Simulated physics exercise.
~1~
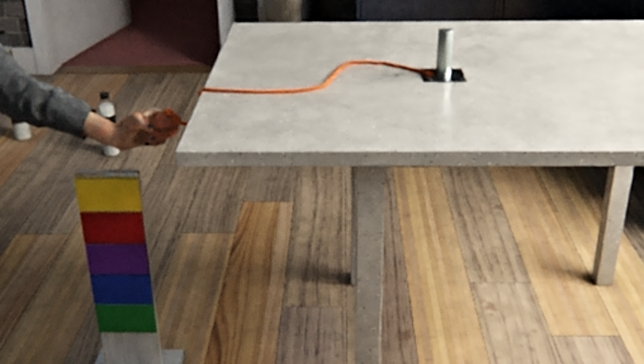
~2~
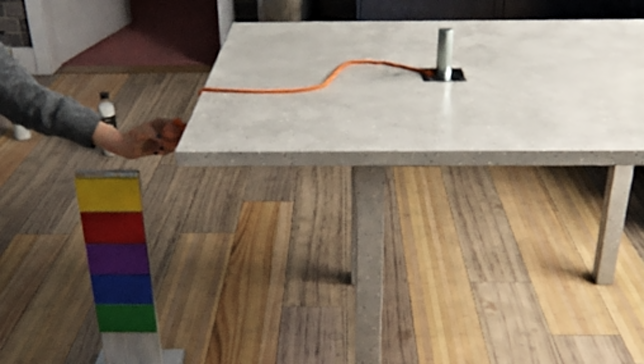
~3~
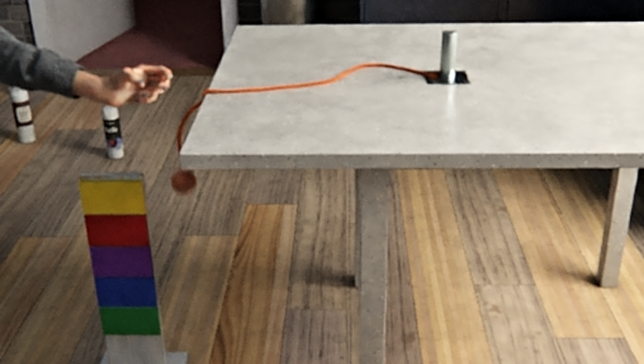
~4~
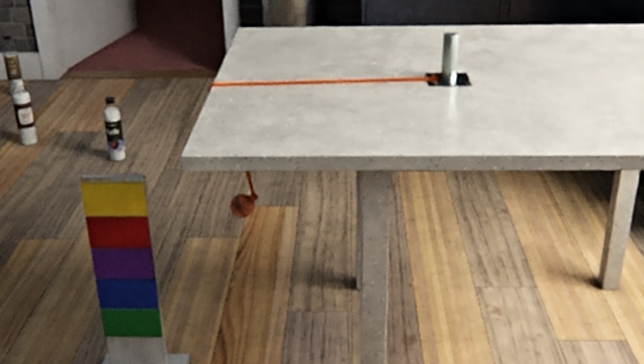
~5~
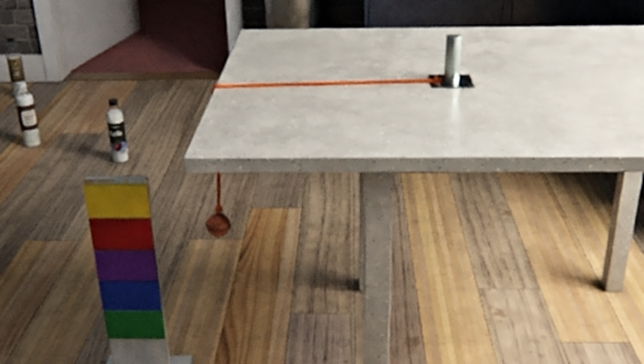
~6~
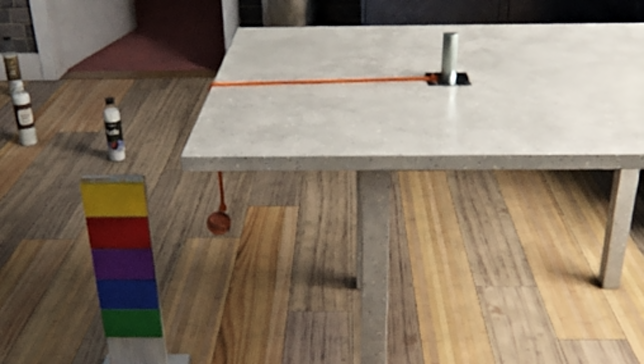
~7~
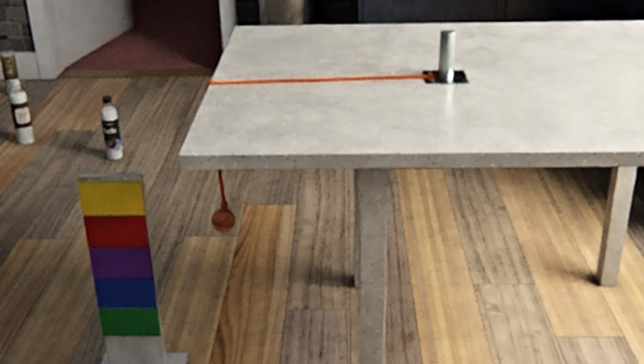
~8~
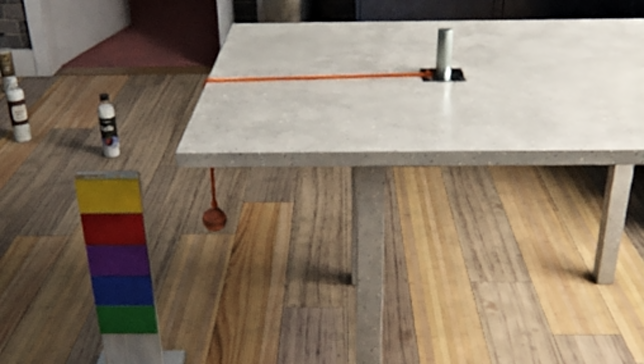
In a room with a plank floor, a hand holds an orange ball at the left end of a pale table, then lets go and draws back; the ball drops, swings right and back on its tightening cord, and hangs nearly still, level with the red band.
